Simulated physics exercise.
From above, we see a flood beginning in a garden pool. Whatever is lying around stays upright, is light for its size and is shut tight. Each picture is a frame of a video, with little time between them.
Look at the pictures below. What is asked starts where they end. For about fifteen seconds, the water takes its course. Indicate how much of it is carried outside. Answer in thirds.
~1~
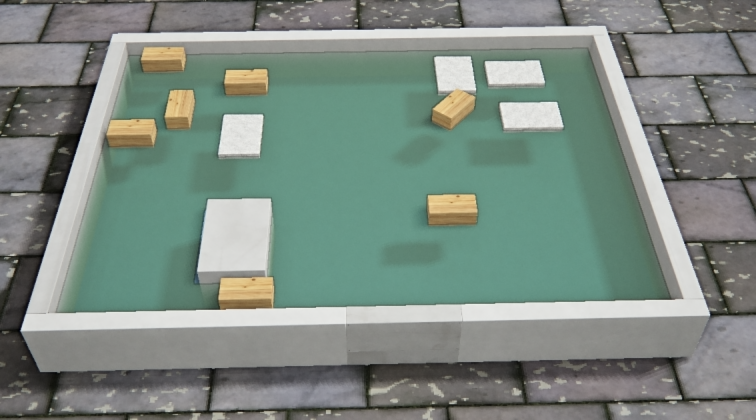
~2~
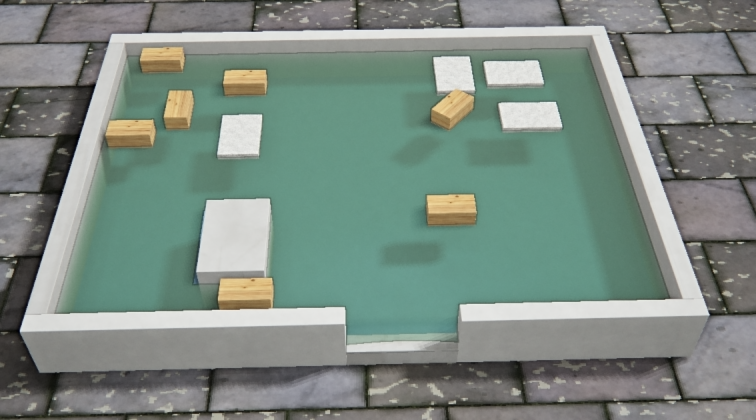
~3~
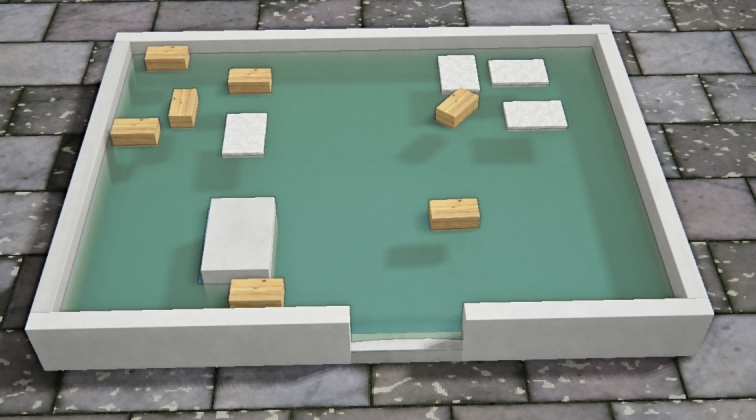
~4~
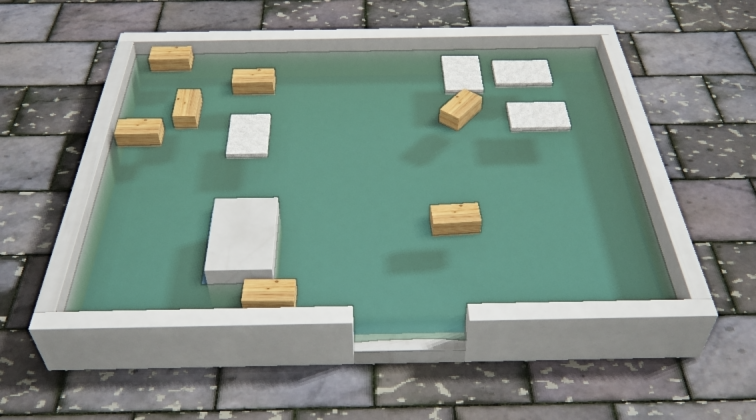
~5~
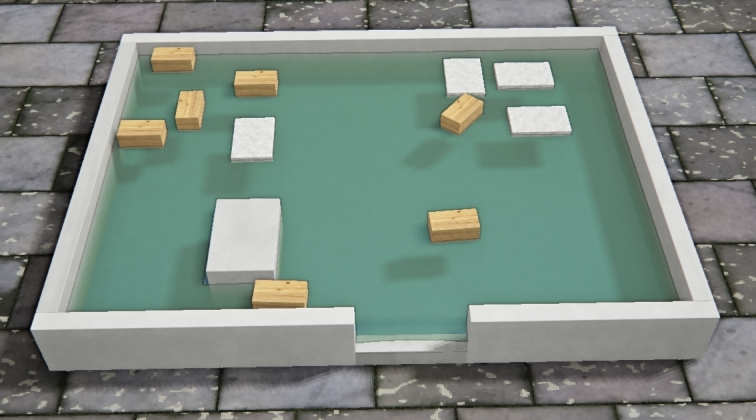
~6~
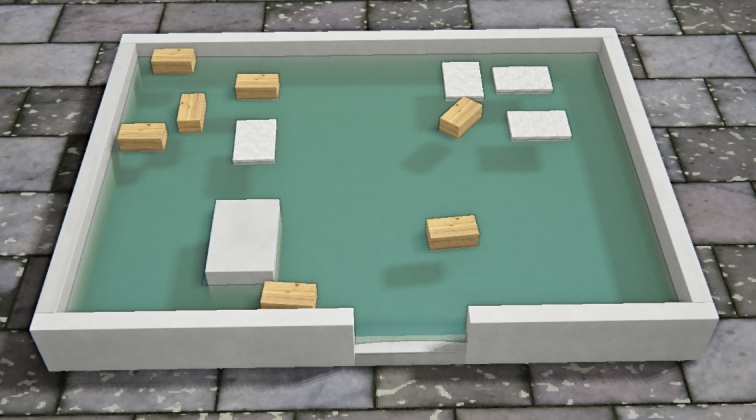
Under a third.
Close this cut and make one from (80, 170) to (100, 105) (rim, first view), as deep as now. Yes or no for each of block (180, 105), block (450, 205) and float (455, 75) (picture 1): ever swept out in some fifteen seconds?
One after the other: Gone, stays, still in.
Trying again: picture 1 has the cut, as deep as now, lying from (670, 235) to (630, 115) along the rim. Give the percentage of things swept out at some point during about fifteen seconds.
It works out to some 40 in a hundred.
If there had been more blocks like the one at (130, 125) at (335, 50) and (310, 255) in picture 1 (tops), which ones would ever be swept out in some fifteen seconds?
Copy one still there, copy two taken away.
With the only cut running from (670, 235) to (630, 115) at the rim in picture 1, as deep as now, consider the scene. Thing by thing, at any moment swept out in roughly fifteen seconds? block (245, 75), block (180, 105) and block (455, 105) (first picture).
Outcome for each, in the order asked: Not flushed / not flushed / flushed.
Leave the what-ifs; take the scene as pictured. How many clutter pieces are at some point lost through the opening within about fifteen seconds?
So the number is 2.
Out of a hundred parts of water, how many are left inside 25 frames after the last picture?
Some 76 per cent.
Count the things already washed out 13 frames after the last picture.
The number I arrive at is 2.
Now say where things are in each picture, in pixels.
The first frame shows a block at (246, 289) floats; a block at (452, 204), afloat; 0 of 11 have shifted.
The second frame shows a block at (245, 289), afloat; a block at (451, 204), afloat; 0 of 11 have shifted.
The third frame shows a block at (256, 290), afloat, close to its start; a block at (454, 209), afloat, close to its start; 0 of 11 have shifted.
The fourth frame shows a block at (269, 290) floats, close to its start; a block at (456, 213), afloat, close to its start; 2 of 11 have shifted.
The fifth frame shows a block at (280, 291) floats, close to its start; a block at (454, 220) floats, close to its start; 2 of 11 have shifted.
The sixth frame shows a block at (288, 294), afloat, close to its start; a block at (453, 227), afloat, close to its start; 5 of 11 have shifted.
A moment on, 0 of 11 are out; 11 afloat.
Next, 2 of 11 are out; 9 afloat.
Later, 2 of 11 are out; 9 afloat.
In the end, 2 of 11 are out; 9 afloat.
